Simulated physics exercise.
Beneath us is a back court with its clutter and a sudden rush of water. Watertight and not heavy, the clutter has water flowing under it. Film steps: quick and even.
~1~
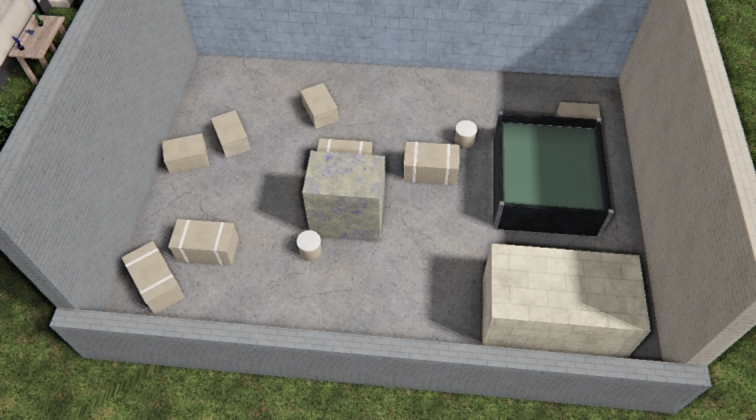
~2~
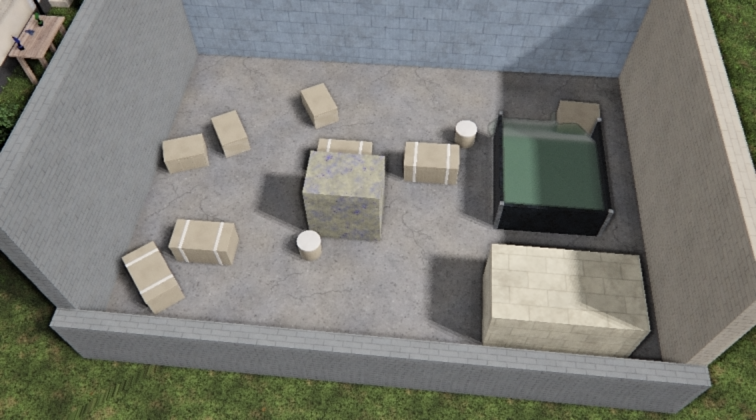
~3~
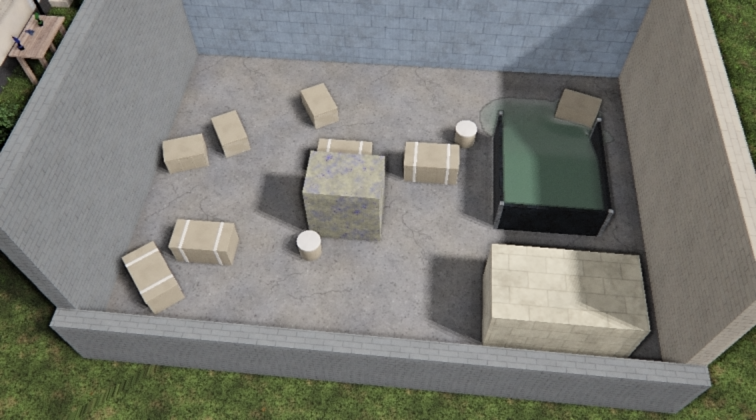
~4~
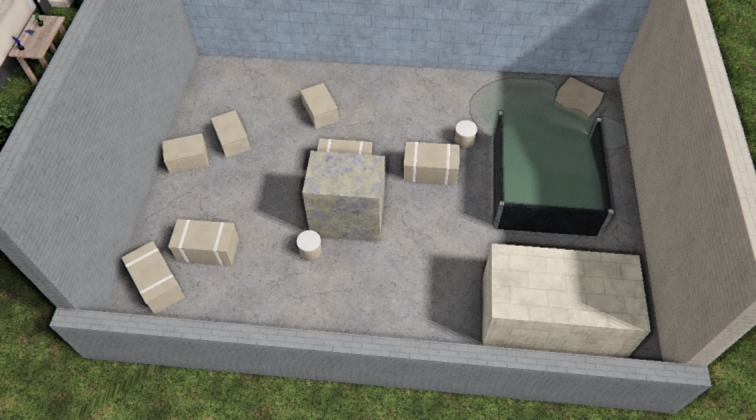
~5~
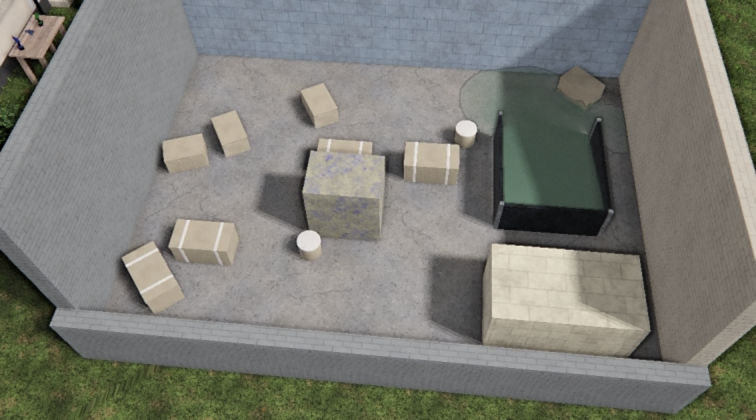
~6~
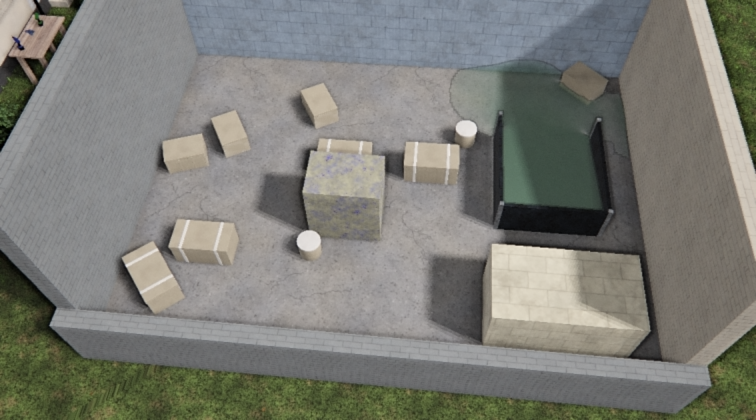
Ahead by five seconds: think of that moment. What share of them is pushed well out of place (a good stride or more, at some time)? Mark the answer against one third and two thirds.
Fewer than a third of them.
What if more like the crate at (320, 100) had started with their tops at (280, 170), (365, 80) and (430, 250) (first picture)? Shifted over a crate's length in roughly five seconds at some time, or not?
One by one: Hardly budges; knocked well away; hardly budges.
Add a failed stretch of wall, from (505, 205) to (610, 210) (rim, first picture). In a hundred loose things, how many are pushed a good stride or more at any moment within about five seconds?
My estimate is some 10 per cent of them.
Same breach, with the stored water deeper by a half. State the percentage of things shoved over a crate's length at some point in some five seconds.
Share: Close to 40 %.
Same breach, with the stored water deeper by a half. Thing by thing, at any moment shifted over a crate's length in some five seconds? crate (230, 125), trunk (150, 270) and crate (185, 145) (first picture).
Respectively, gets that far, never gets that far, gets that far.
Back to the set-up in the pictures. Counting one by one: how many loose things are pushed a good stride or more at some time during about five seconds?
You get 2.
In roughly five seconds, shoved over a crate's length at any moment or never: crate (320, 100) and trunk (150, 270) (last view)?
Went a long way, then never got far.
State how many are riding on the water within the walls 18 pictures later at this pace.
Total: 0.
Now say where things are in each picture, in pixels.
The first picture shows a crate at (581, 113), on the bottom; a trunk at (344, 152), on the bottom; 0 of 10 have shifted.
The second picture shows a crate at (580, 111), on the bottom; a trunk at (344, 152) rests on the ground; 0 of 10 have shifted.
The third picture shows a crate at (581, 102) rests on the ground, close to its start; a trunk at (344, 152) rests on the ground; 1 of 10 have shifted.
The fourth picture shows a crate at (581, 92) rests on the ground, a stride from its start; a trunk at (344, 152) rests on the ground; 1 of 10 have shifted.
The fifth picture shows a crate at (583, 81), on the bottom, a stride from its start; a trunk at (344, 152), on the bottom; 1 of 10 have shifted.
The sixth picture shows a crate at (586, 76), on the bottom, a stride from its start; a trunk at (344, 152), on the bottom; 1 of 10 have shifted.
A moment on, 1 of 10 are well off their spots; 0 afloat.
Next, 1 of 10 are well off their spots; 1 afloat.
Later, 1 of 10 are well off their spots; 0 afloat.
In the end, 1 of 10 are well off their spots, and 2 have been at some point; 0 afloat.
